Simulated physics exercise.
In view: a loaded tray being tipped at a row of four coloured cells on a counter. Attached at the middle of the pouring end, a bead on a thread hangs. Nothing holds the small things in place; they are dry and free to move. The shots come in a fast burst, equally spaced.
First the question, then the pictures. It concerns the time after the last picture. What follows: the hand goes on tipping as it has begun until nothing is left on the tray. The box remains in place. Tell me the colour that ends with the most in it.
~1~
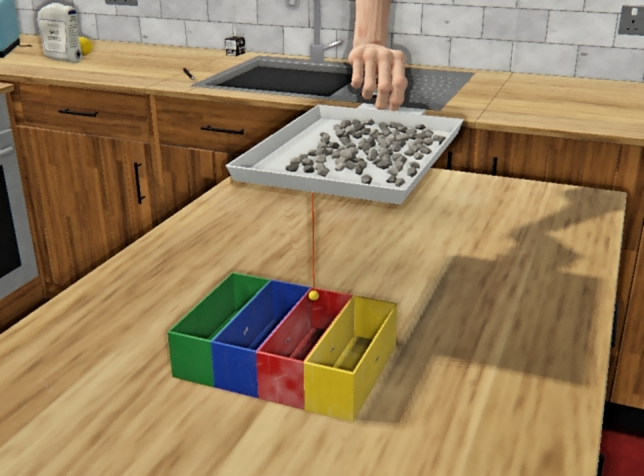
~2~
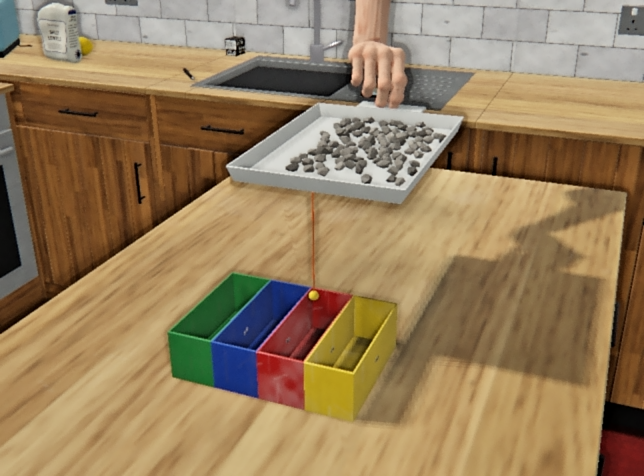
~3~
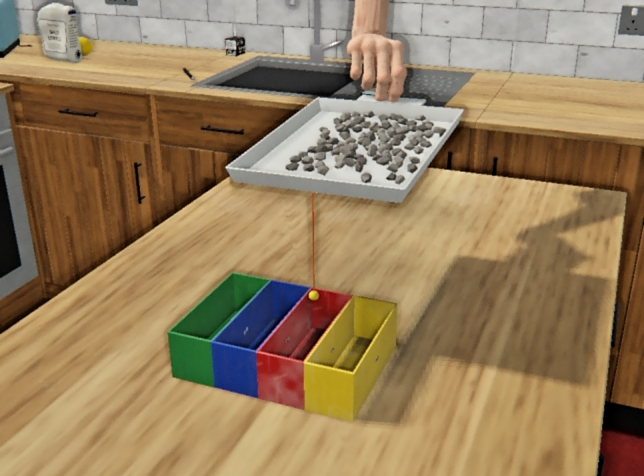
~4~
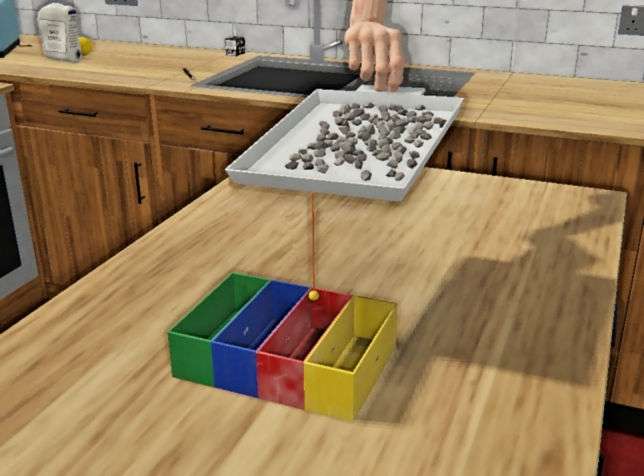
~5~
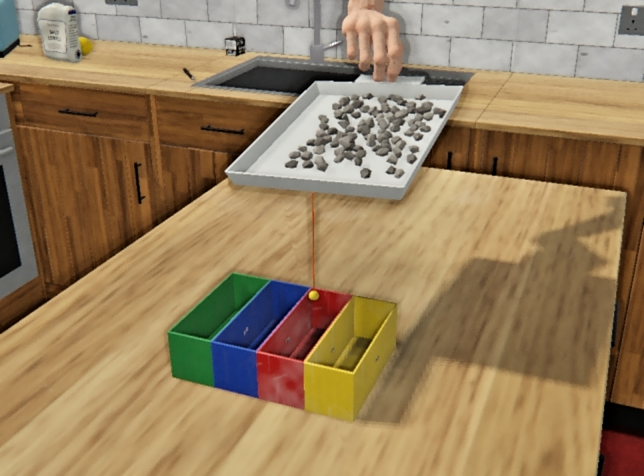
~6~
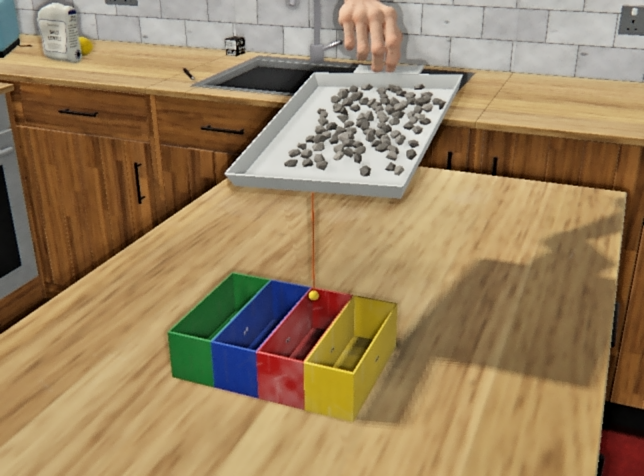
That would be green.
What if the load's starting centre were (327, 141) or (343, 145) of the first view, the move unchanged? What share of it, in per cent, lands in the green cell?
From the first start you get 60 in a hundred, from the second 60 in a hundred.
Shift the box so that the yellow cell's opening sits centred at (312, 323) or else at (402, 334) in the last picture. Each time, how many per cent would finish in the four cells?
100 per cent, then 50 per cent.
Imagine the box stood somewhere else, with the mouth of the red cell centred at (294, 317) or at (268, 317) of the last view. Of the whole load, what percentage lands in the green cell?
Trial 1 near 30 percent, trial 2 near 0 percent.
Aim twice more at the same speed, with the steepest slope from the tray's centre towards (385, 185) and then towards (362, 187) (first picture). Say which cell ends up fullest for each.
First try: That yellow cell; second try: The yellow one.
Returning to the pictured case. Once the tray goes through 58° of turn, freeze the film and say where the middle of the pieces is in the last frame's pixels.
The load's middle is around (275, 175).
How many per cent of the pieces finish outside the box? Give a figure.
Estimate: Around 0 percent.
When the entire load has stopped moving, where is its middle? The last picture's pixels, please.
Near (236, 348).
Soon, tray tipped steeply; most on the tray; a stray few in the green cell; a small part falling or outside the box.
A while on, tray tipped right over; a small part on the tray; about a third in the green cell; about a quarter in the blue cell; a small part in the red cell; about a quarter falling or outside the box.
Towards the end, tray tipped past a quarter turn; about half in the green cell; about a third in the blue cell; a small part in the red cell; a stray few in the yellow cell; a stray few falling or outside the box.
Finally, tray tipped past a quarter turn; about half in the green cell; about a third in the blue cell; a small part in the red cell; a stray few in the yellow cell; a stray few outside the box.
